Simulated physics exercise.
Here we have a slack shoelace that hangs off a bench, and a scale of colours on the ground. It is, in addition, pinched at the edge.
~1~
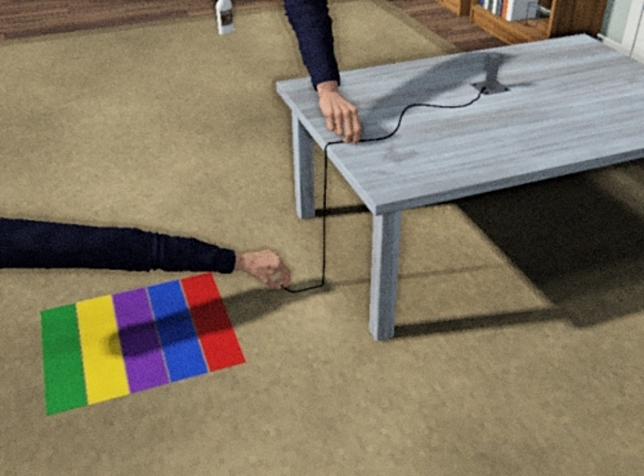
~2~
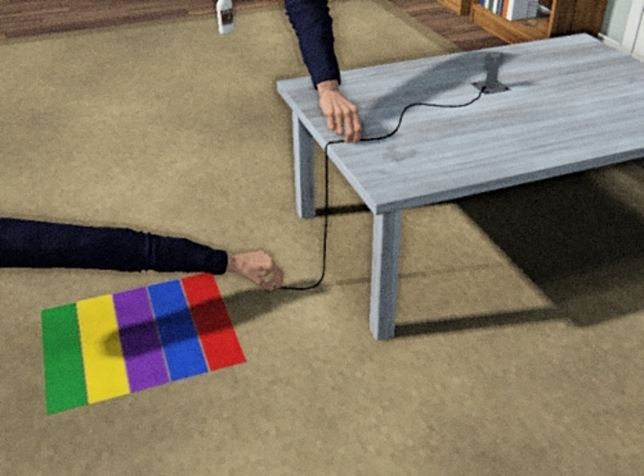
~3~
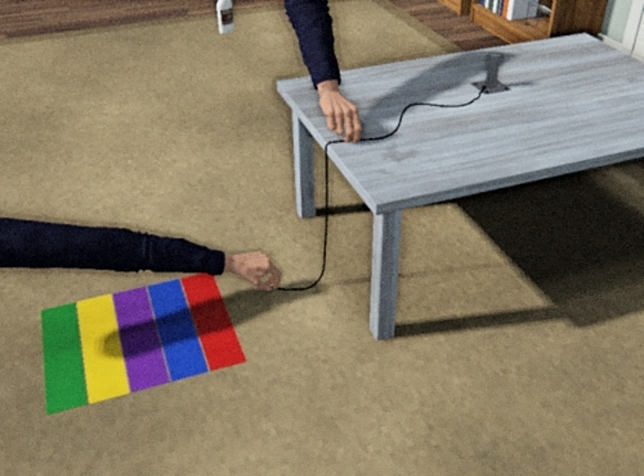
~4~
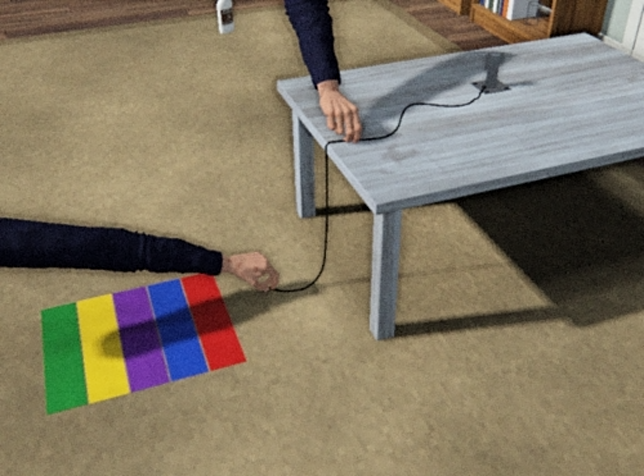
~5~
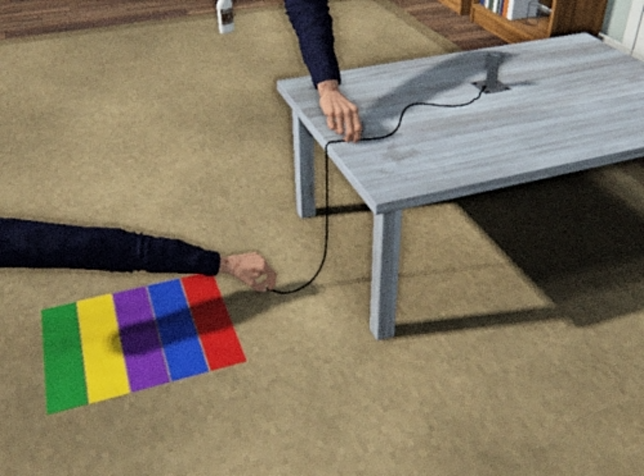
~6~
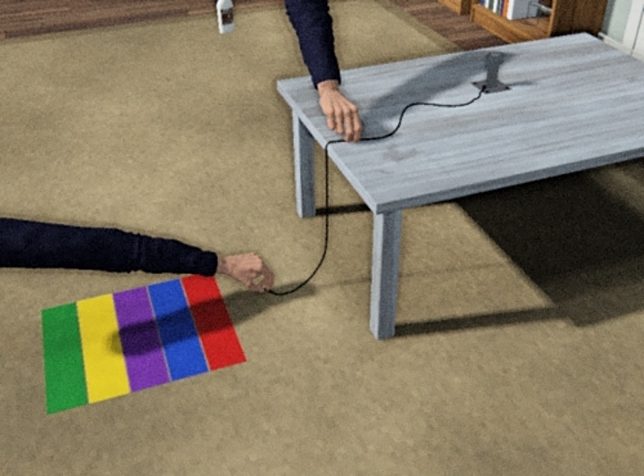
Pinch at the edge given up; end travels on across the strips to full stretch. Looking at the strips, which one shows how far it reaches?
The purple strip shows it.
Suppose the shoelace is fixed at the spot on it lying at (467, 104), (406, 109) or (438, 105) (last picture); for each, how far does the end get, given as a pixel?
Roughly (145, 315), (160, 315) and (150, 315).
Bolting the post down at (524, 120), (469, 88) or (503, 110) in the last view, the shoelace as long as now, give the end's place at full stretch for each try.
Per try, approx.: (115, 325); (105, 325); (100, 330).
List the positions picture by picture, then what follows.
End (282, 285); red (222, 349); blue (184, 359); purple (146, 369); yellow (106, 379); green (65, 390), in the first frame.
End (274, 286); shoelace through (474, 100) (416, 105) (393, 134) (326, 152) (326, 213) (324, 271), in the second frame.
End (272, 287), in the third frame.
End (269, 287); shoelace through (474, 99) (416, 104) (393, 133) (327, 151) (327, 213) (321, 271), in the fourth frame.
End (267, 288), in the fifth frame.
End (265, 288); shoelace through (474, 99) (416, 104) (393, 133) (327, 151) (327, 212) (316, 271), in the sixth frame.
Soon after, end near (209, 302); over red.
Then, end near (163, 313); over blue.
At full stretch, end near (135, 319); over purple. The purple one.
